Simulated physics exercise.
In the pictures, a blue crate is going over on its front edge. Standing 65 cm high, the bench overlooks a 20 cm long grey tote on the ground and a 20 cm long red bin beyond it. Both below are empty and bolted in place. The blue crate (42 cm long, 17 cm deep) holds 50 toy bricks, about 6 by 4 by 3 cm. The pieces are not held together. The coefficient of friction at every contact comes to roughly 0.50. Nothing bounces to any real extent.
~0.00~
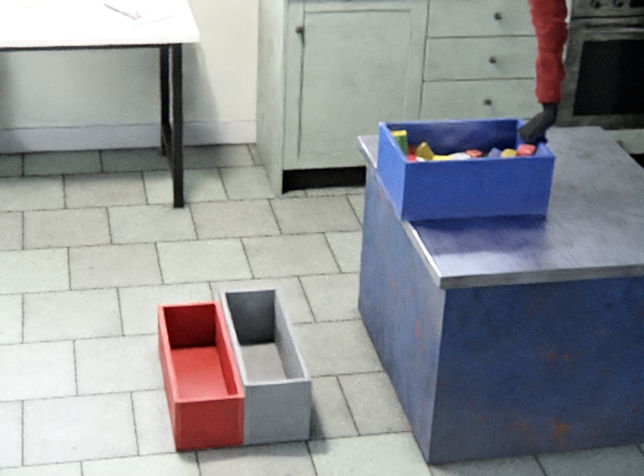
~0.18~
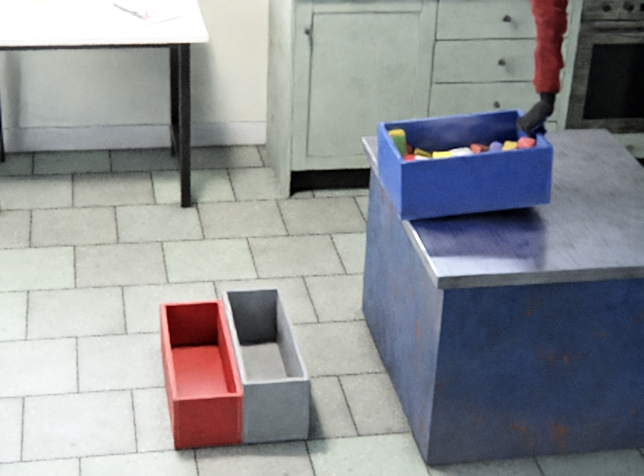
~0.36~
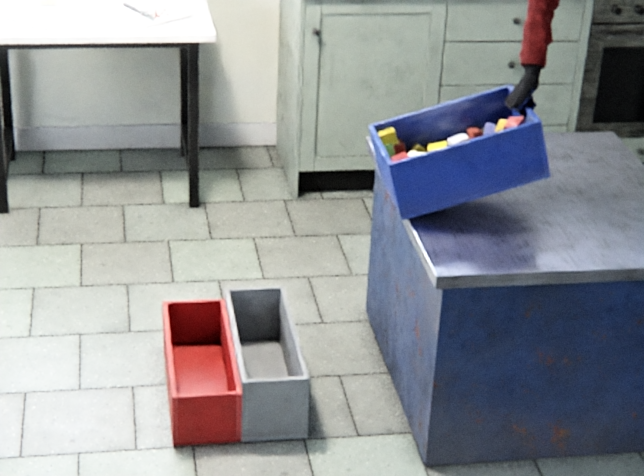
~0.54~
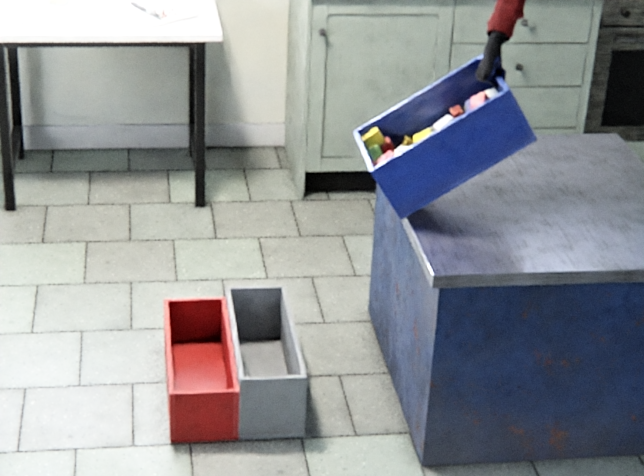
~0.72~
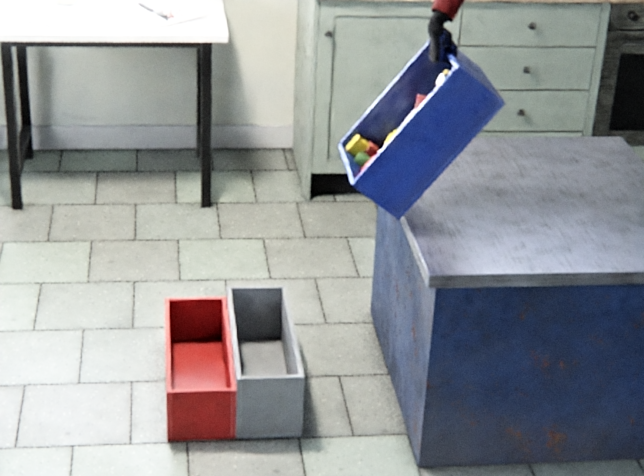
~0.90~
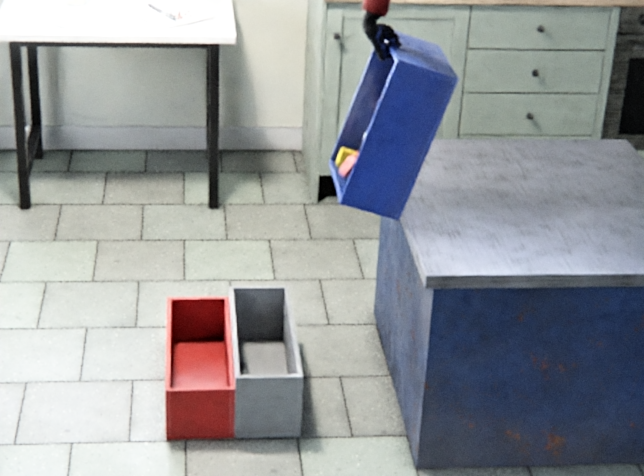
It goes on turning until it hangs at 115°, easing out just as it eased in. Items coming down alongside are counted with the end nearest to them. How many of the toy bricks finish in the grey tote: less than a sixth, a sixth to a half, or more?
Upwards of half of the toy bricks end in the grey tote.
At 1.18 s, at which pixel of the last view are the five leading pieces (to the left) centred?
Close to (287, 227).
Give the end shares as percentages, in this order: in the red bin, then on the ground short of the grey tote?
About 10 and 20 per cent.
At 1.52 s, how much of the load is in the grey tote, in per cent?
Share: About 15 %.
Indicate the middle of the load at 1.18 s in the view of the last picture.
Near (355, 179) in pixels.
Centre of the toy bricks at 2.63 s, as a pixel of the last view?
I'd put the middle close to (264, 376) in the last view.
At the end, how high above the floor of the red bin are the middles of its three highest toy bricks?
Near 3 centimetres, I'd say.
After 1.18 s, tilt 100°; 44 still in the blue crate and 6 in the air.
After 1.52 s, tilt 115°; 22 still in the blue crate, 7 in the grey tote, 2 in the red bin and 19 in the air.
After 2.01 s, tilt 115°; 5 still in the blue crate, 28 in the grey tote, 4 in the red bin, 3 on the ground short of the grey tote and 10 in the air.
Outcome (at 2.63 s), 2 still in the blue crate, 35 in the grey tote, 4 in the red bin and 9 on the ground short of the grey tote. Asked share, 35 of 50, 70 per cent.
